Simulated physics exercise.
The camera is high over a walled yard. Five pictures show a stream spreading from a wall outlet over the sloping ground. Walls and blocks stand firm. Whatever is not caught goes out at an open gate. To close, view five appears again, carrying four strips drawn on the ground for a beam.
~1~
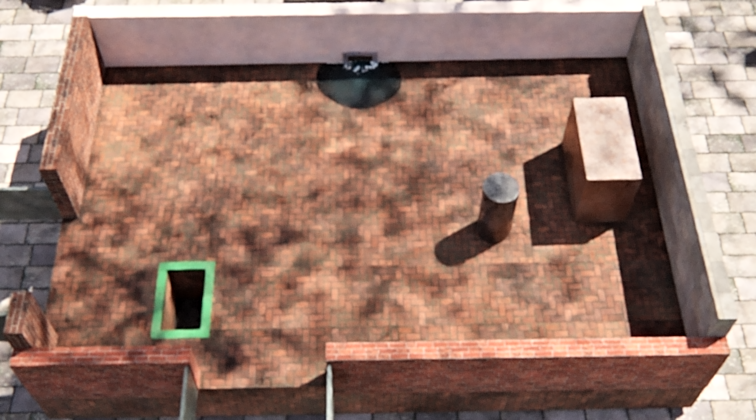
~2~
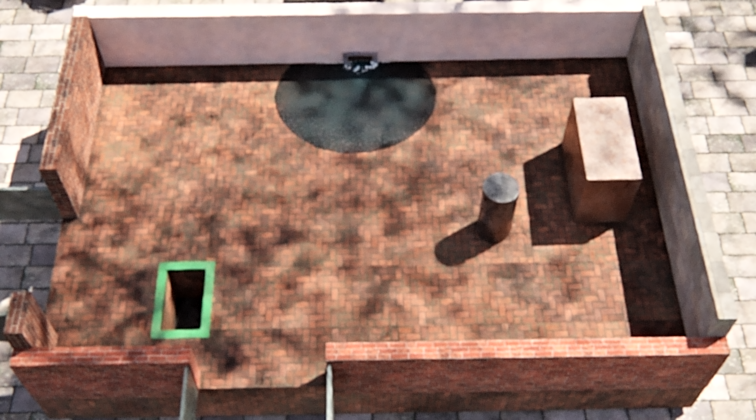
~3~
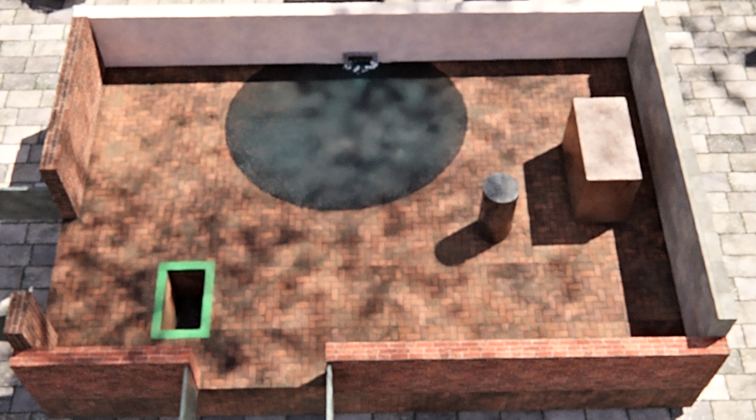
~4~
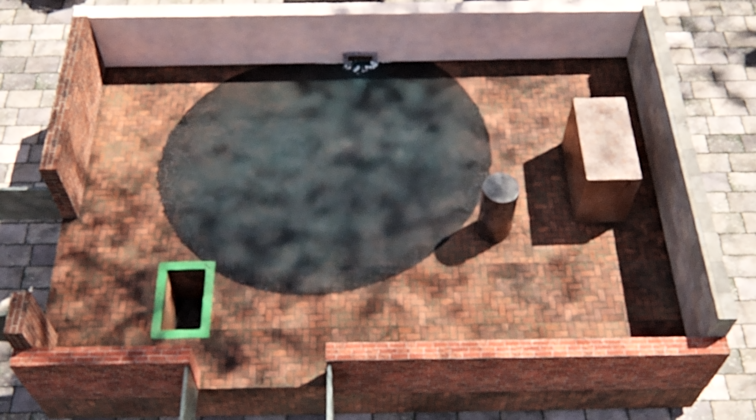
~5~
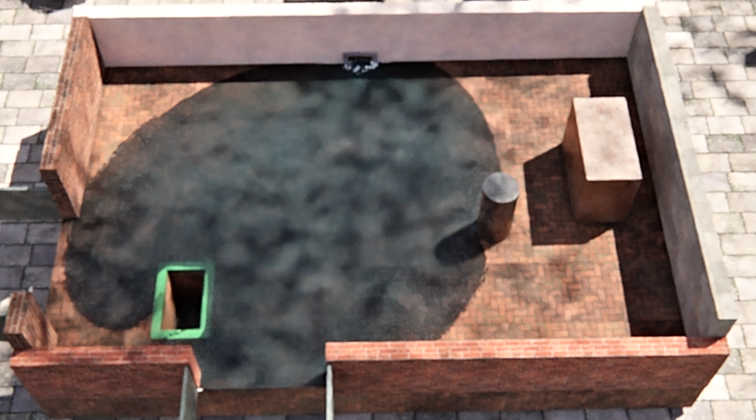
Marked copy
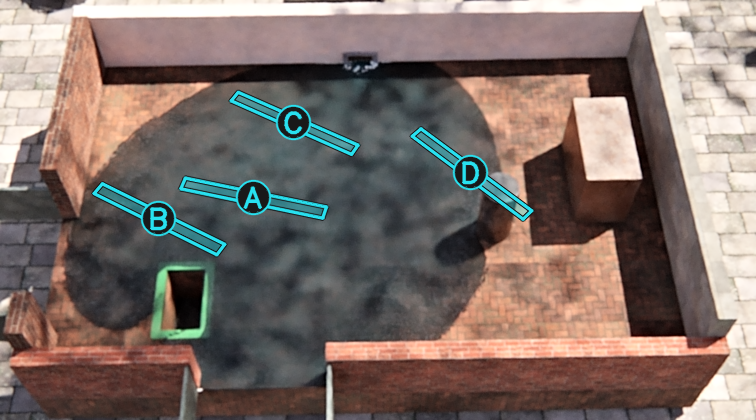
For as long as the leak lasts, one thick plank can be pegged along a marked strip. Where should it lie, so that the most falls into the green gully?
D beats the others.
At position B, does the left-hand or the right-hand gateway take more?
The right one.
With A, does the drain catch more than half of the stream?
No, it does not.
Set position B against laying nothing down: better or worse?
It is worse.
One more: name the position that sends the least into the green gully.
That would be B.
In cyan, A from (183, 183) to (324, 212); B from (98, 188) to (220, 249); C from (234, 96) to (354, 149); D from (416, 132) to (527, 214).
With A, about 21 % of the stream goes into the green gully, about 79 % out by the gates.
With B, about 16 % of the stream goes into the green gully, about 82 % out by the gates.
With C, about 22 % of the stream goes into the green gully, about 78 % out by the gates.
With D, about 30 % of the stream goes into the green gully, about 70 % out by the gates.
